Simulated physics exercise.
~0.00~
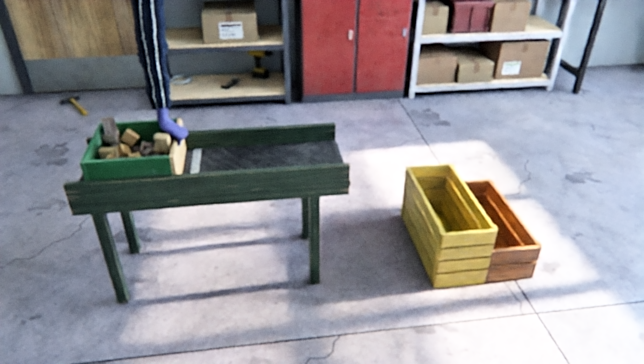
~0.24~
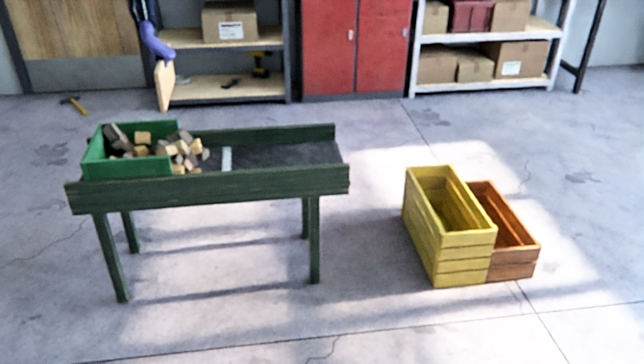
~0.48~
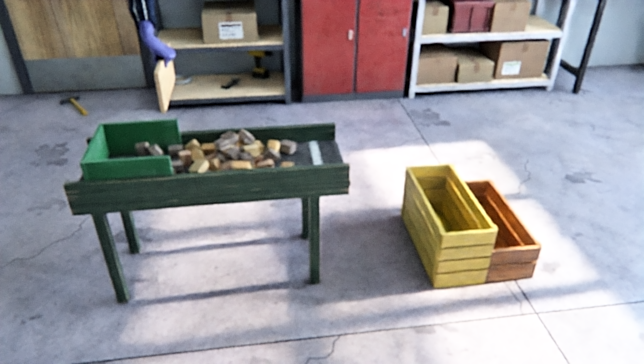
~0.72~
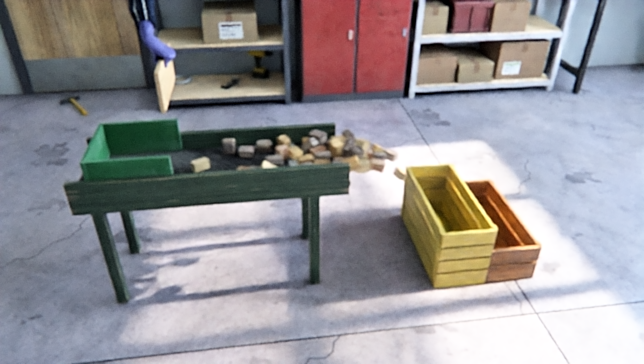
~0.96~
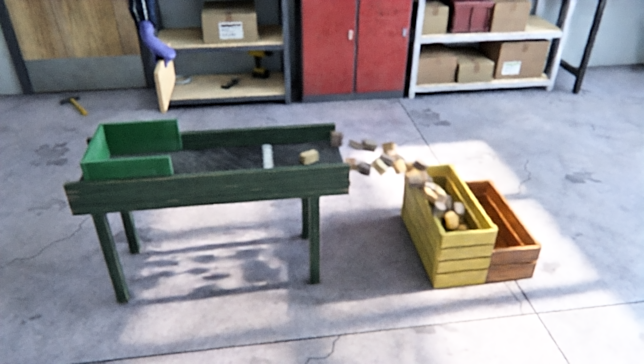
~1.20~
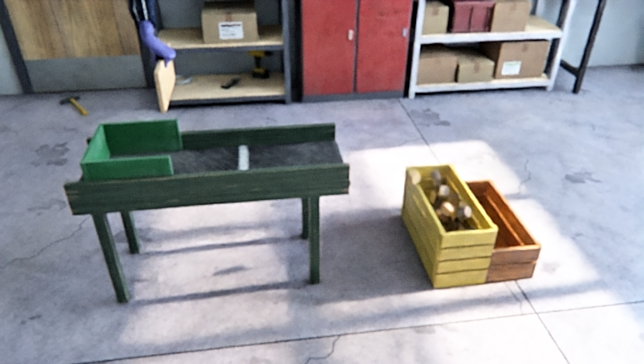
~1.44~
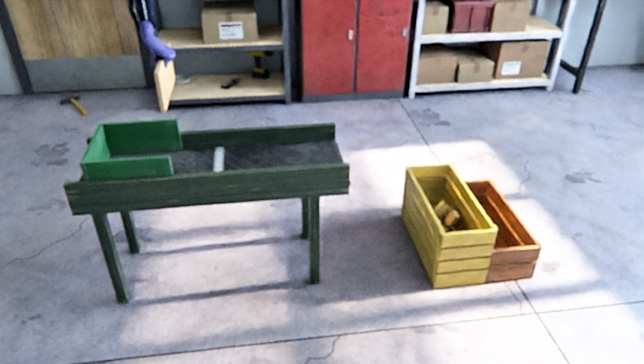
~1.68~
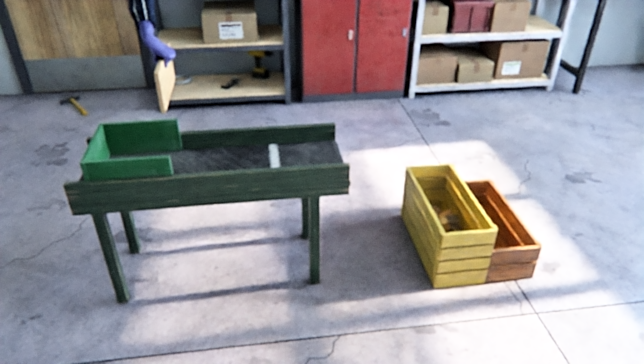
Chunky wooden blocks piled in a green pen rode rightward along a belt once the gate at its side was lifted, then flew off the end in a loose stream and dropped into the yellow box, leaving the belt empty.
